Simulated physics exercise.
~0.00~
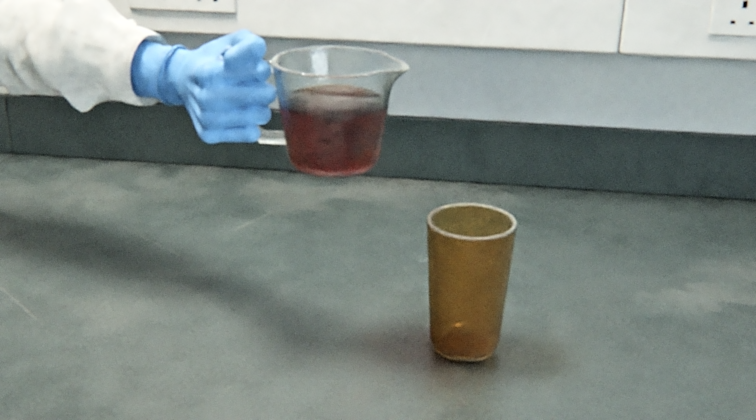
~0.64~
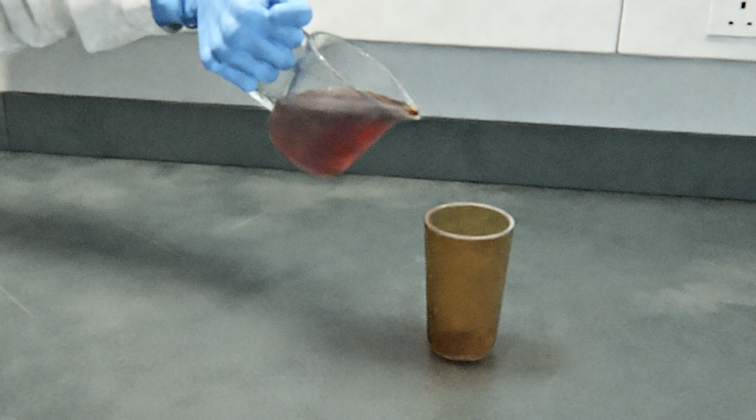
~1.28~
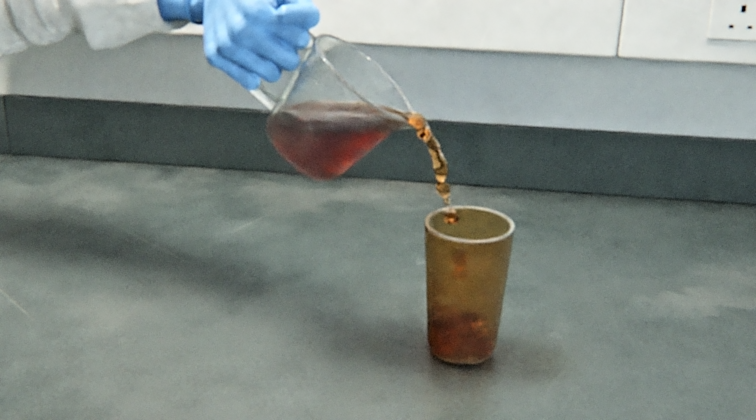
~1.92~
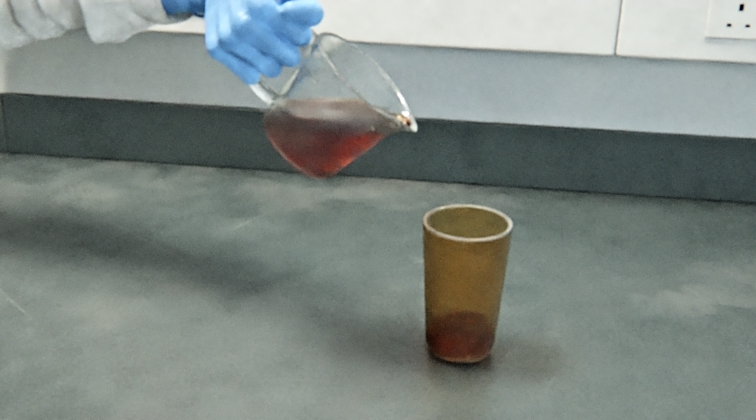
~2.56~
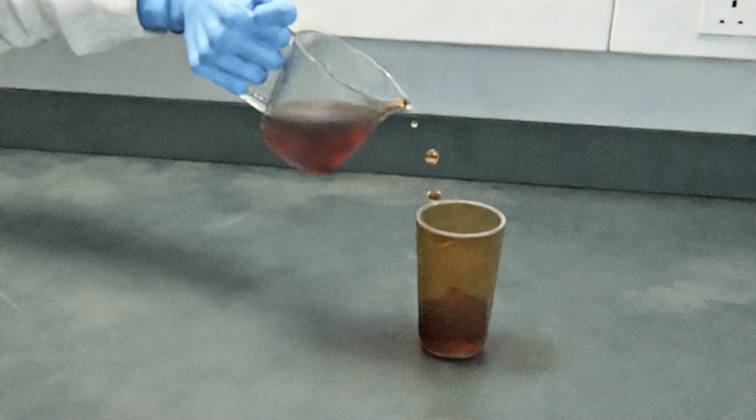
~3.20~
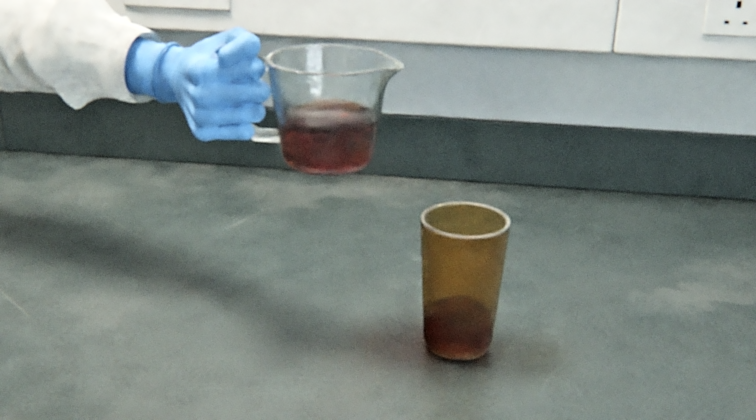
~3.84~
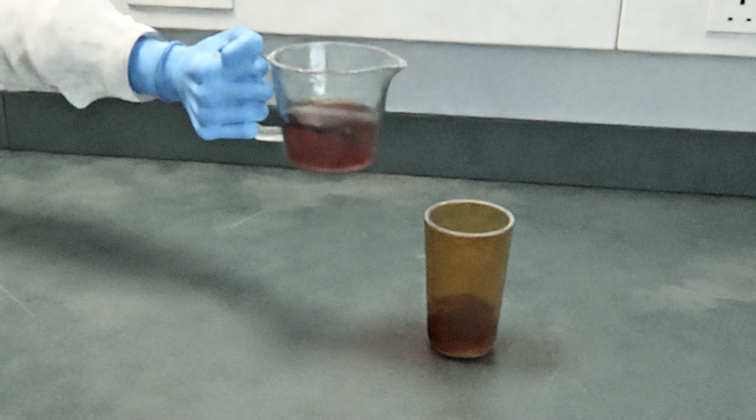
A blue-gloved hand in a white sleeve reaches in from the left, holding a clear jug of dark reddish tea above a grey worktop, seen from slightly above by a gently swaying camera. An amber-tinted drinking glass stands below, right of centre. The hand tips the jug rightward and a brown stream runs from its spout into the glass. The jug eases back and the stream stops, then a few more drops fall toward the glass. Finally the jug is levelled and held still, partly full, with a shallow layer of dark tea in the glass.
